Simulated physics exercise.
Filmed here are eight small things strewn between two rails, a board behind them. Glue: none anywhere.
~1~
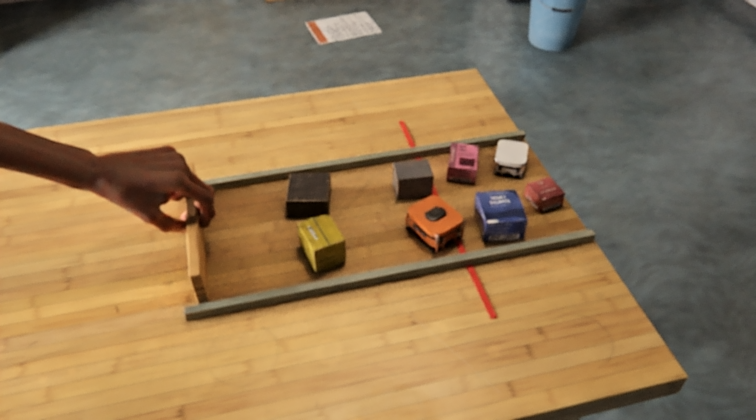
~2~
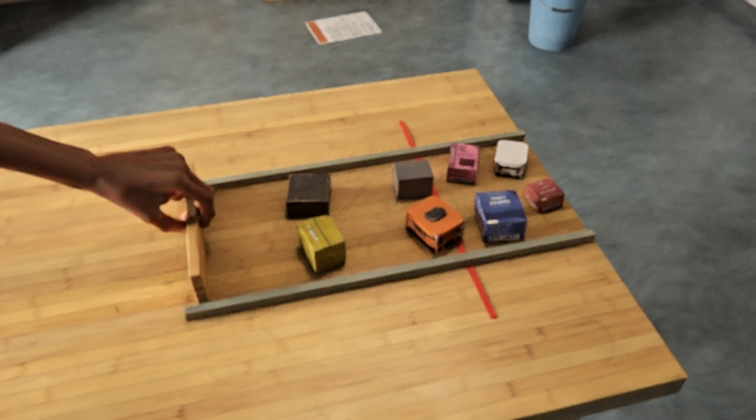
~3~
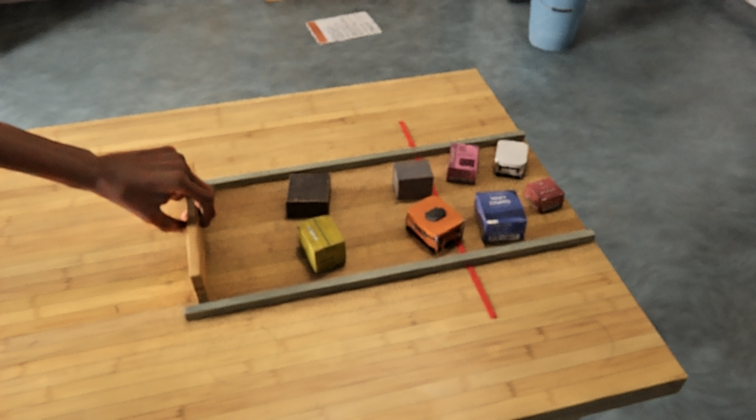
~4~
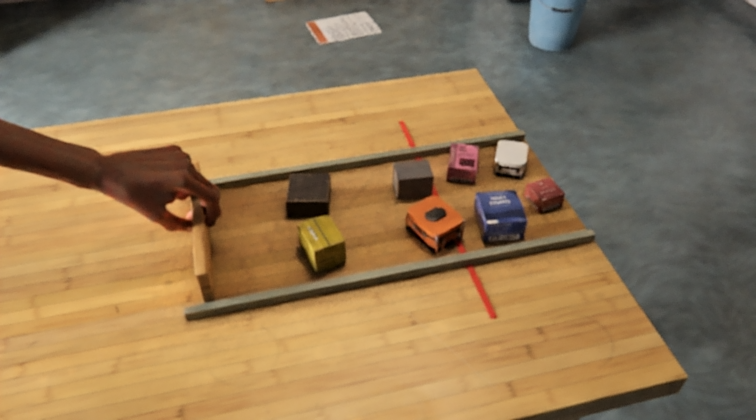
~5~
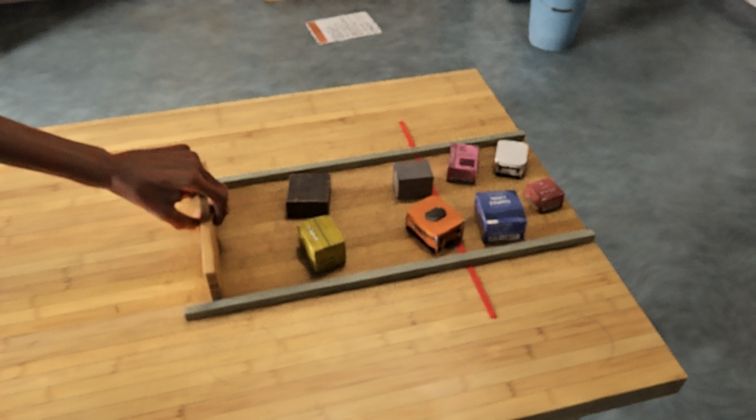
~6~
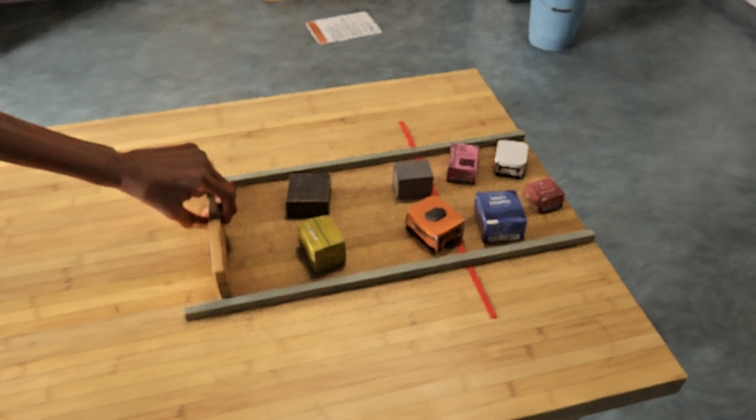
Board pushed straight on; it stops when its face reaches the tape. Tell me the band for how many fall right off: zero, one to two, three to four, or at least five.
The table loses nothing.
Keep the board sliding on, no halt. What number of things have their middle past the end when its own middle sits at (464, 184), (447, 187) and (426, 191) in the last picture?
Past the end: 2, 2 and 0.
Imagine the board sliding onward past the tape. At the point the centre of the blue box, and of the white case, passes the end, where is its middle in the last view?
(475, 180) and then (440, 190), give or take.
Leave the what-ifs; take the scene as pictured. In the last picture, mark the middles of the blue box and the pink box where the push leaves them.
The blue box comes to rest close to (540, 207), while the pink box rests close to (508, 154).
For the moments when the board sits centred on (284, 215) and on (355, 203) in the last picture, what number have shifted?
I make it 0 at the first spot and 2 at the other.
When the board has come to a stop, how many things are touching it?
Well, it touches 2.
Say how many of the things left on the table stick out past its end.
The total would be 2.
Soon after, none off yet; red box at rest near (544, 195); white case at rest near (510, 159); blue box at rest near (500, 215).
At rest, the number that fall off is zero.
